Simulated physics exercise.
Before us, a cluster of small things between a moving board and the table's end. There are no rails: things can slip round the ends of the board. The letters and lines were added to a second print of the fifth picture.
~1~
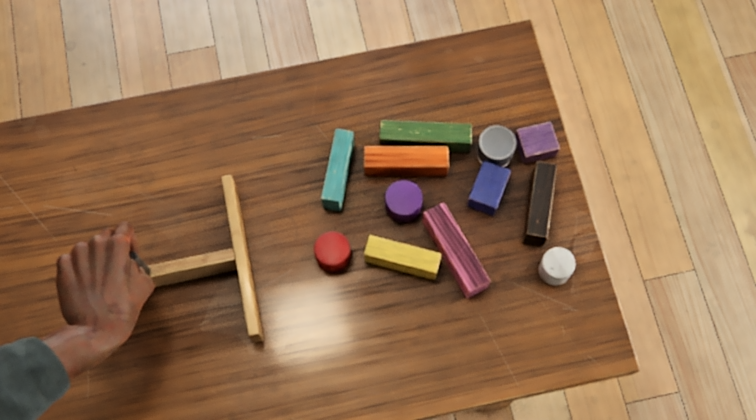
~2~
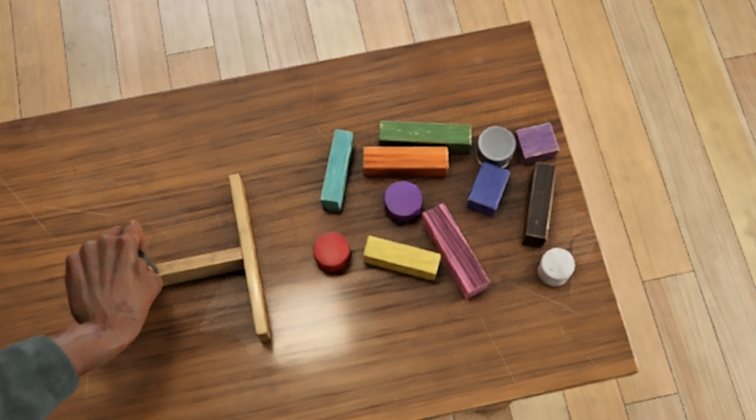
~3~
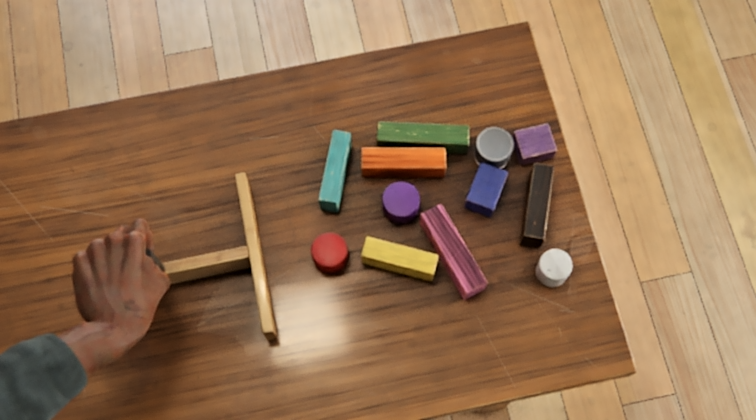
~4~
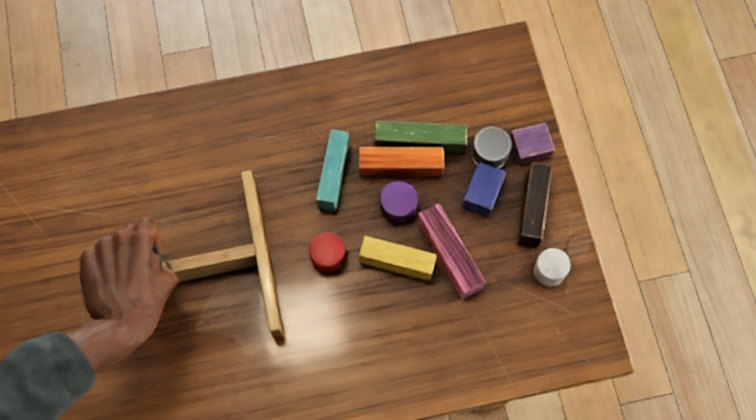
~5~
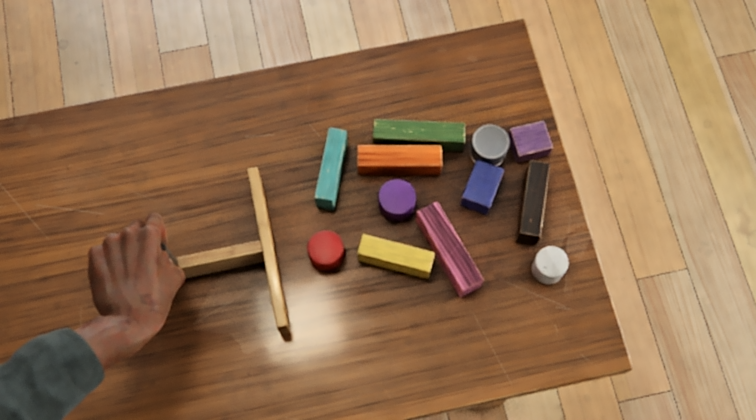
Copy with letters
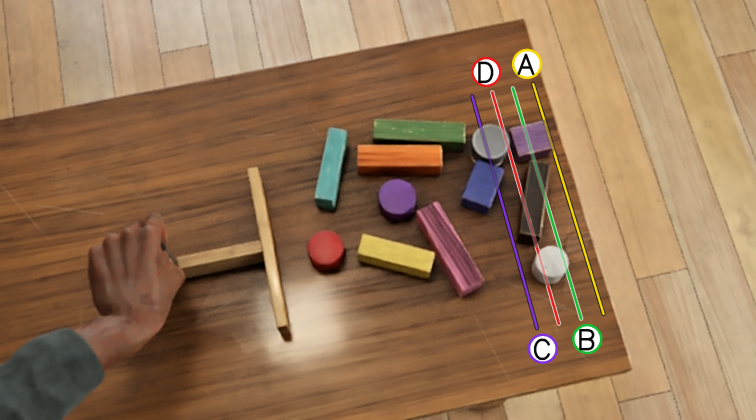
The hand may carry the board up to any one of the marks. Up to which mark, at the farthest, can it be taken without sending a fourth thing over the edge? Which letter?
No farther than C.
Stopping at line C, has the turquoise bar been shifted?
Yes.
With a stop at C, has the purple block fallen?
By then, yes.
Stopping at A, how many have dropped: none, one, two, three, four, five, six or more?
By then, six or more.
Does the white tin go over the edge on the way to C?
No.
On the marked copy, A at (567, 194); B at (545, 198); C at (503, 207); D at (524, 203).
With C. Early on, board (353, 227); turquoise bar (353, 165); orange stick (405, 158).
Further on, board (438, 209); purple block over the edge; grey tin (544, 134).
At the end, board (503, 196); grey tin over the edge; purple block over the edge; three fallen.
As for the rest, A drops eleven; B drops nine; D drops seven.
